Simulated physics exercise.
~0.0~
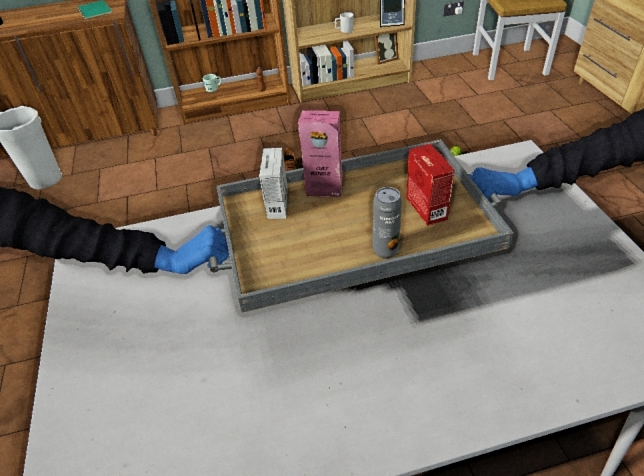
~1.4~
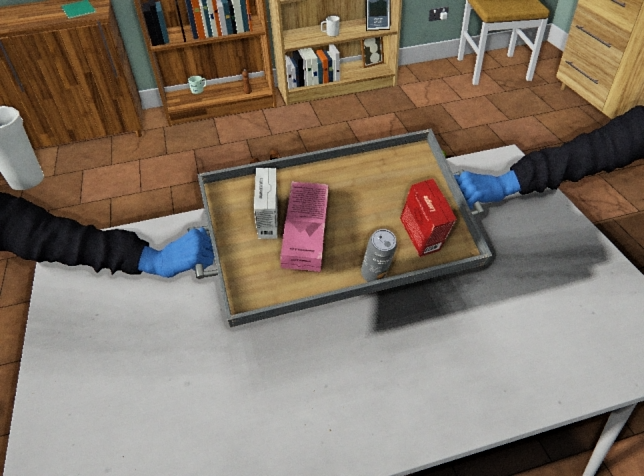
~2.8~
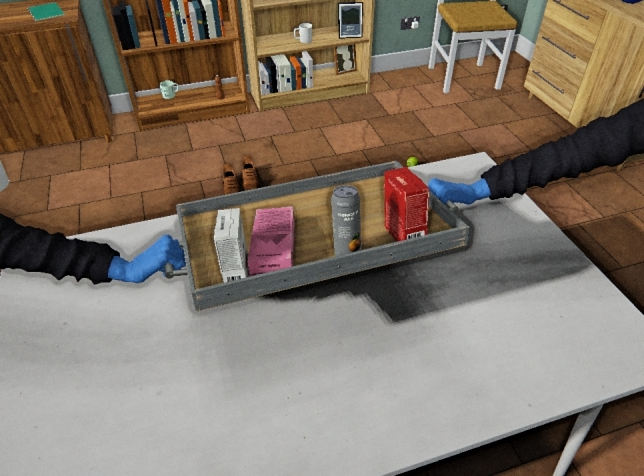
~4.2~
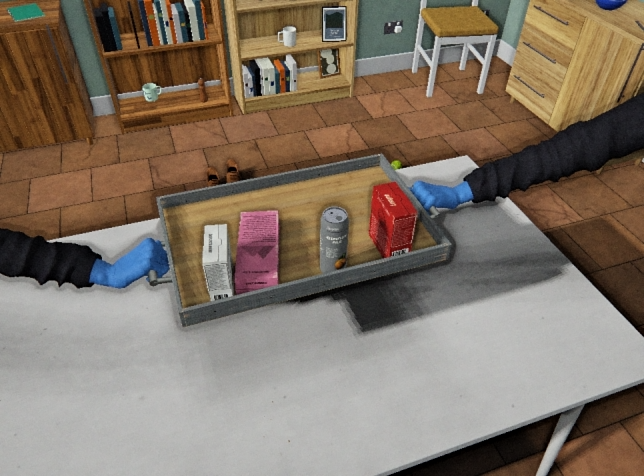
In a room with a tiled floor and bookcases, two blue-gloved hands hold a wooden tray with a grey rim above a white table. A white packet, a tall pink carton, a grey can and a red packet stand on it. The hands tip the near edge down, and the pink carton topples onto its side while the others stay up. They then tilt the tray the opposite way, far edge down, before levelling it again. At the end the carton lies flat beside the white packet, and the can and red packet still stand.
